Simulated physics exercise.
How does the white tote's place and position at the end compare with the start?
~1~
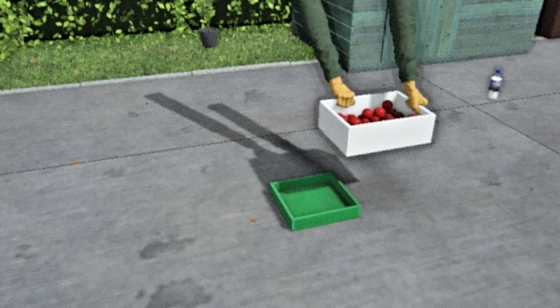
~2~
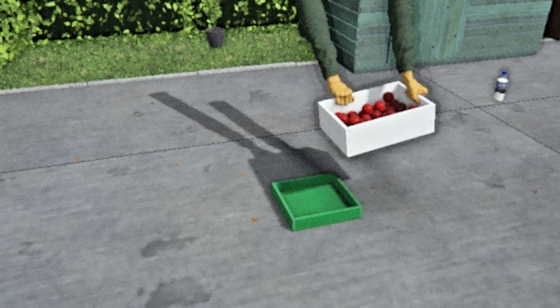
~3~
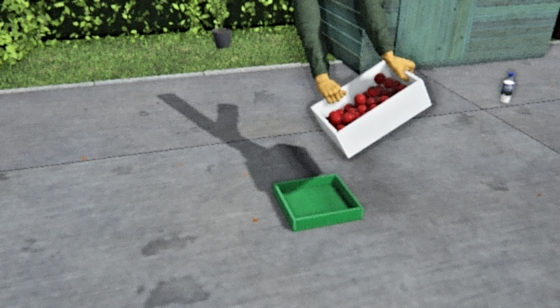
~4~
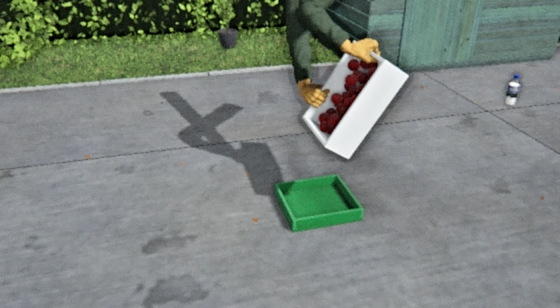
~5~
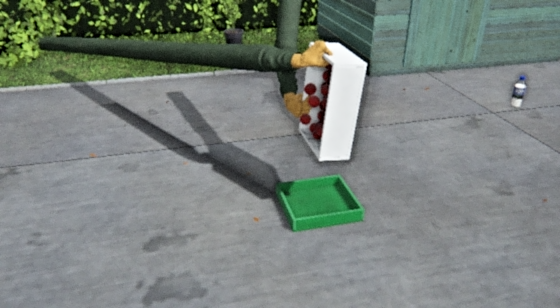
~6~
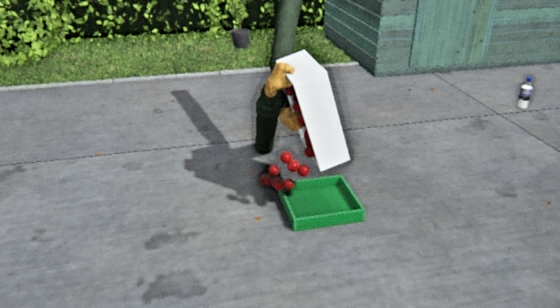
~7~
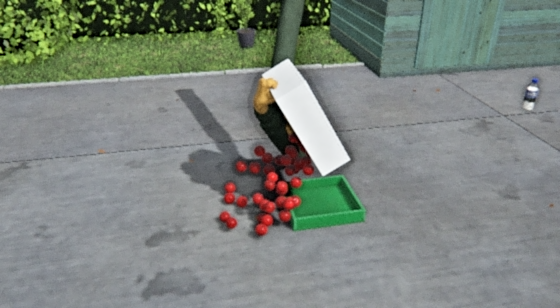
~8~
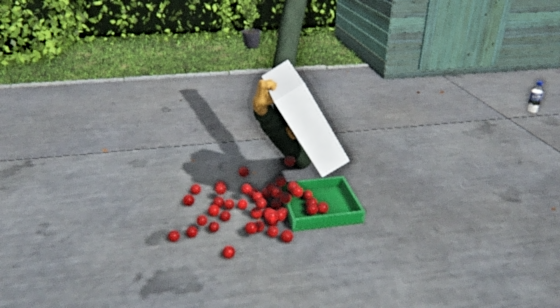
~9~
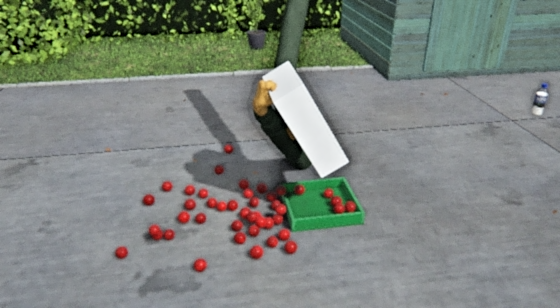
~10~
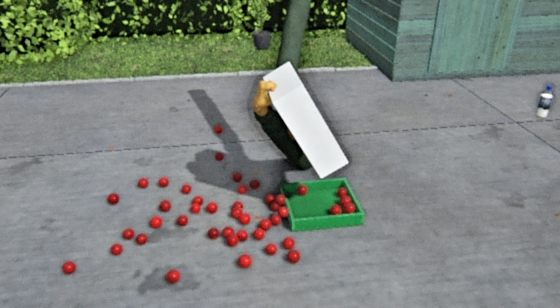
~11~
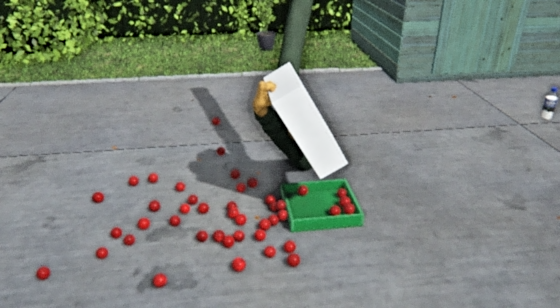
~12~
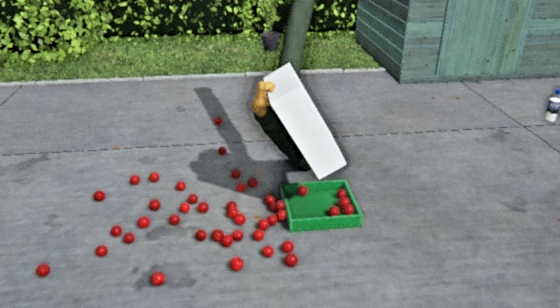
At the start the white tote is held nearly level, up and to the right behind the green tray. By the end it is farther left in the view and tipped steeply over, close behind the tray.
On a grey paved yard beside a grass strip and a green wooden shed, a pair of gloved hands holds a white tote of red apples above and behind a shallow green tray. The hands tilt the tote steadily to the left until it tips past upright. Apples begin to drop by the tray's left side, then tumble out in a rush. They scatter and roll leftward across the paving while only a few land in the tray. The tote stays steeply tipped as the apples come to rest, most of them on the ground.
